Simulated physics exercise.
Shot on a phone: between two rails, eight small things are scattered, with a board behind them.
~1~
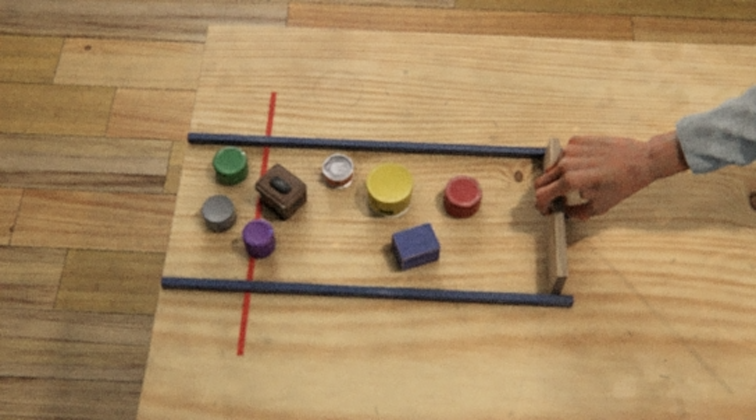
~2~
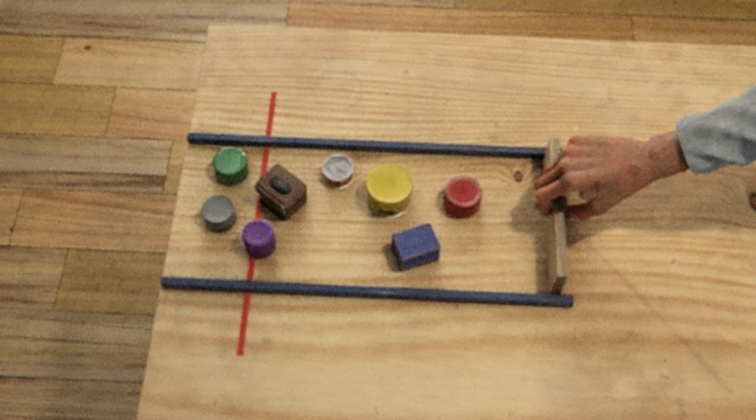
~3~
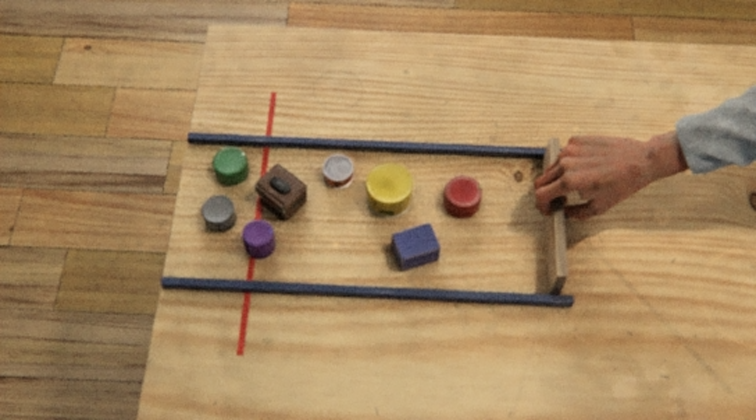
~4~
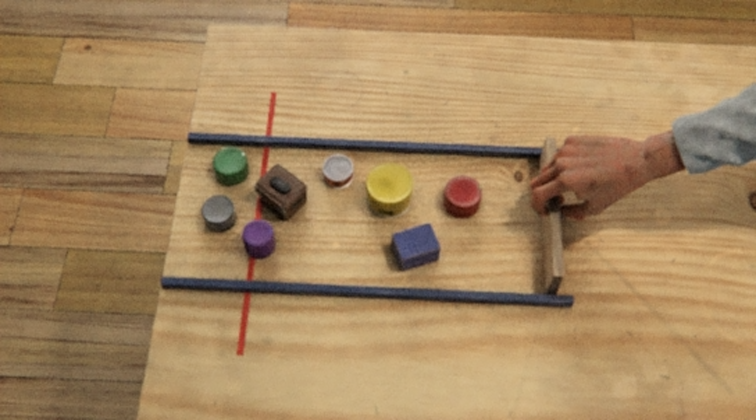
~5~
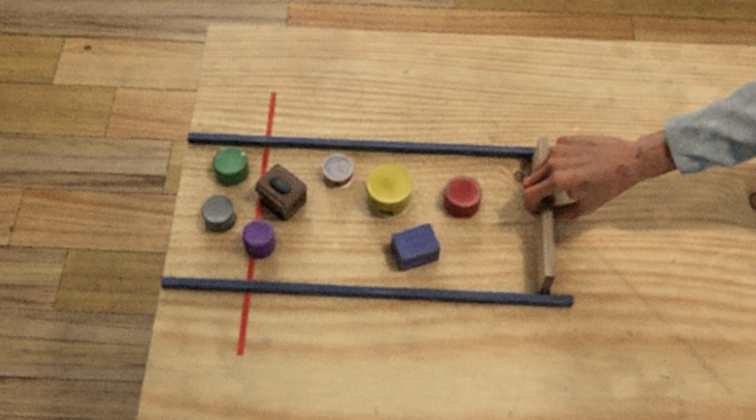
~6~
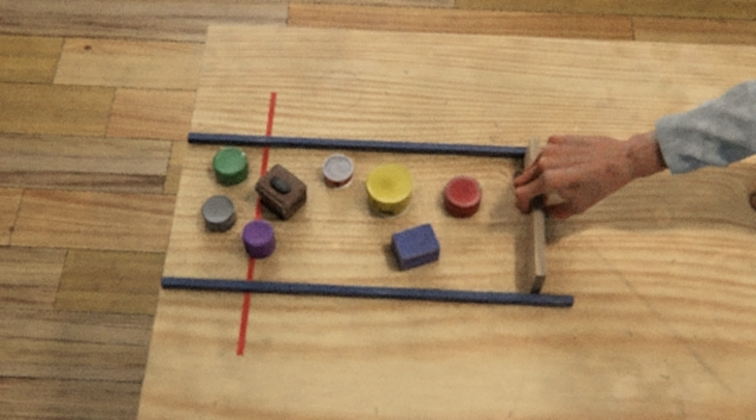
A hand slid a wooden board slightly to the left between two dark blue rails, after barely moving it at first, while the eight small objects scattered near a red line stayed still.
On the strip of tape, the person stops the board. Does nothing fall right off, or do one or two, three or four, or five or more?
I predict that one of them or two will leave the table.
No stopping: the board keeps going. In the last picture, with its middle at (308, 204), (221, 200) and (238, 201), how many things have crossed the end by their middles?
Respectively, 0, 5 and 3.
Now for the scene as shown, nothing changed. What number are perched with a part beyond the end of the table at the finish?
I'd put it at 2.
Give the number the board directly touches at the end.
It is in contact with 3.
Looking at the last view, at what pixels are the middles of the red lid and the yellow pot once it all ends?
Close to (243, 183); the other close to (202, 174).
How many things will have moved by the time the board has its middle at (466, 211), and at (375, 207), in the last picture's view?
That makes 1 at the first spot and 5 at the second.
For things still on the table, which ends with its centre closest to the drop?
Grey tub.
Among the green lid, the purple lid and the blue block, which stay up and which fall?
The green lid is gone, the purple lid stays put, and the blue block stays put.
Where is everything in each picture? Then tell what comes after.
The first picture shows grey tub (219, 214); green lid (231, 166); purple lid (259, 239); board (555, 215); tape (258, 213).
The second picture shows green lid (231, 166); blue block (416, 247).
The third picture shows purple lid (259, 239); board (555, 215).
The fourth picture shows grey tub (219, 214); brown case (282, 193).
The fifth picture shows green lid (231, 166); orange tin (338, 172).
The sixth picture shows grey tub (219, 214); green lid (231, 166); purple lid (259, 239); board (535, 214); tape (258, 213).
Early on, none off yet; grey tub at rest near (219, 214); green lid at rest near (231, 166); purple lid at rest near (259, 239).
Finally, the number that fall off is one or two; lost, green lid.
